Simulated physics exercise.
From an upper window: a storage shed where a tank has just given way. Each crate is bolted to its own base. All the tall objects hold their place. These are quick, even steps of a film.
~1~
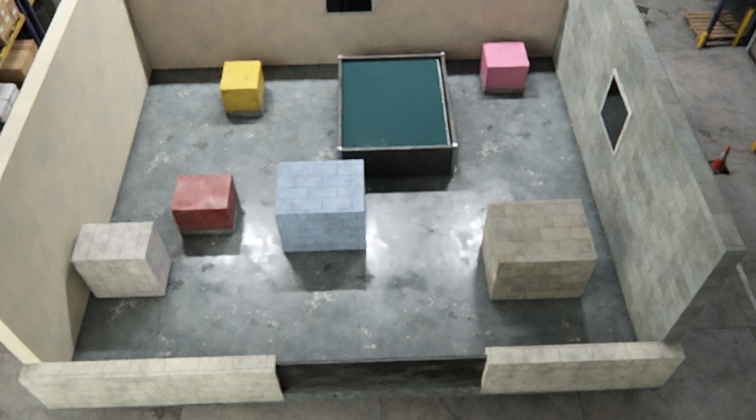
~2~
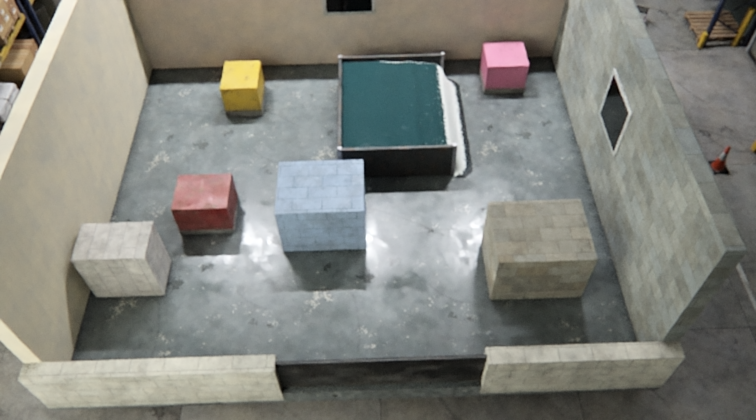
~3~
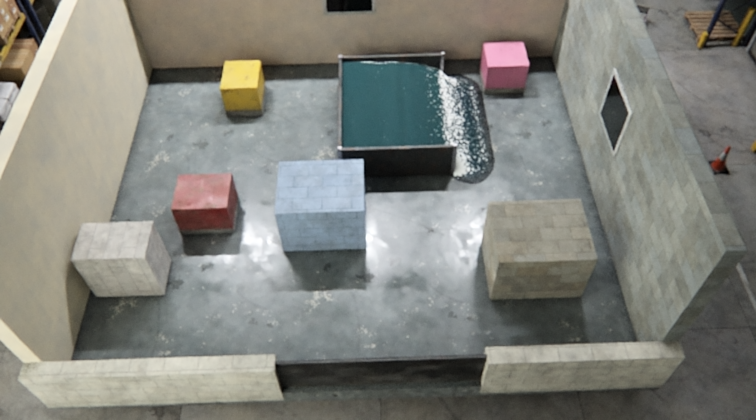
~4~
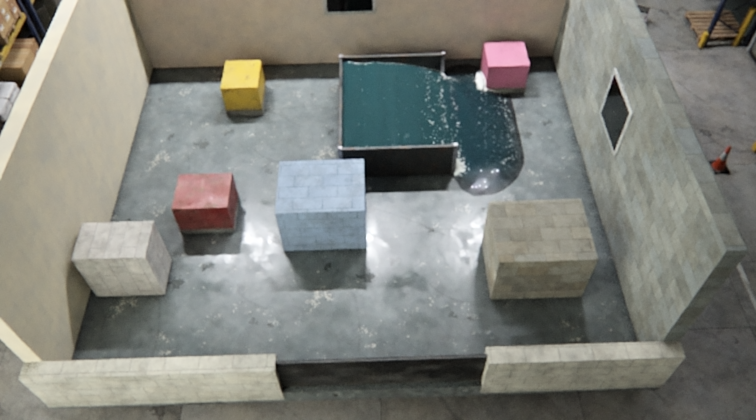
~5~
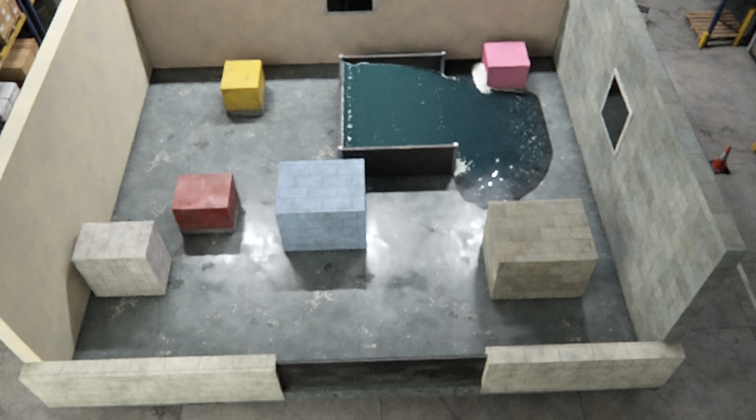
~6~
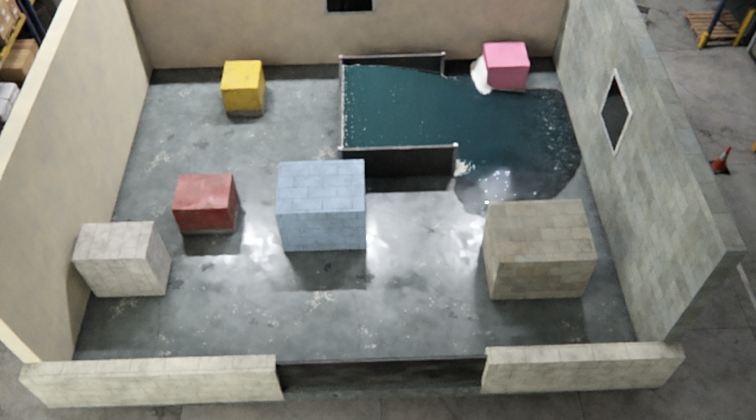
Dark green water pouring from the open right side of a tank and spreading across a grey floor around a pink block.
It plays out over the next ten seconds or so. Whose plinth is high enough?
The red crate keeps dry; the pink crate is soaked; the yellow crate keeps dry.
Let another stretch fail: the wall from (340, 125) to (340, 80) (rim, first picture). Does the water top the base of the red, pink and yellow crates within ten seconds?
In short: Red is soaked, pink stays dry, yellow gets wet.
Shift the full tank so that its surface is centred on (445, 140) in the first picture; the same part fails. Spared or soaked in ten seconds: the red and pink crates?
One by one: Red crate stays dry, pink crate ends up wet.
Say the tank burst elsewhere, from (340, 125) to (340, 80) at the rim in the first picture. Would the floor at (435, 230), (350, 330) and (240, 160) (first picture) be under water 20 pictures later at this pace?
In that order: Dry, clear, flooded.
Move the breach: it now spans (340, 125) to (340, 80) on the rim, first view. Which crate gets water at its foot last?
I say the crate marked pink.
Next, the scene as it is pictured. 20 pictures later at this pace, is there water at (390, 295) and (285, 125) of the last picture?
As listed: No water, free of water.
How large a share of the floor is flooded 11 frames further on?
Close to 25 %.
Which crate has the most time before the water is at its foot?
It is the crate marked red.
A moment on, water covers 20 % of the floor; the red crate not reached, the pink crate water round its plinth, the yellow crate not reached.
Next, water covers 25 % of the floor; the red crate not reached, the pink crate water round its plinth, the yellow crate not reached.
Then, water covers 35 % of the floor; the red crate not reached, the pink crate water round its plinth, the yellow crate water round its plinth.
Later, water covers 75 % of the floor; the red crate water round its plinth, the pink crate water round its plinth, the yellow crate water round its plinth.
In the end, water covers 100 % of the floor; the red crate stayed above the water, the pink crate was topped, the yellow crate stayed above the water.
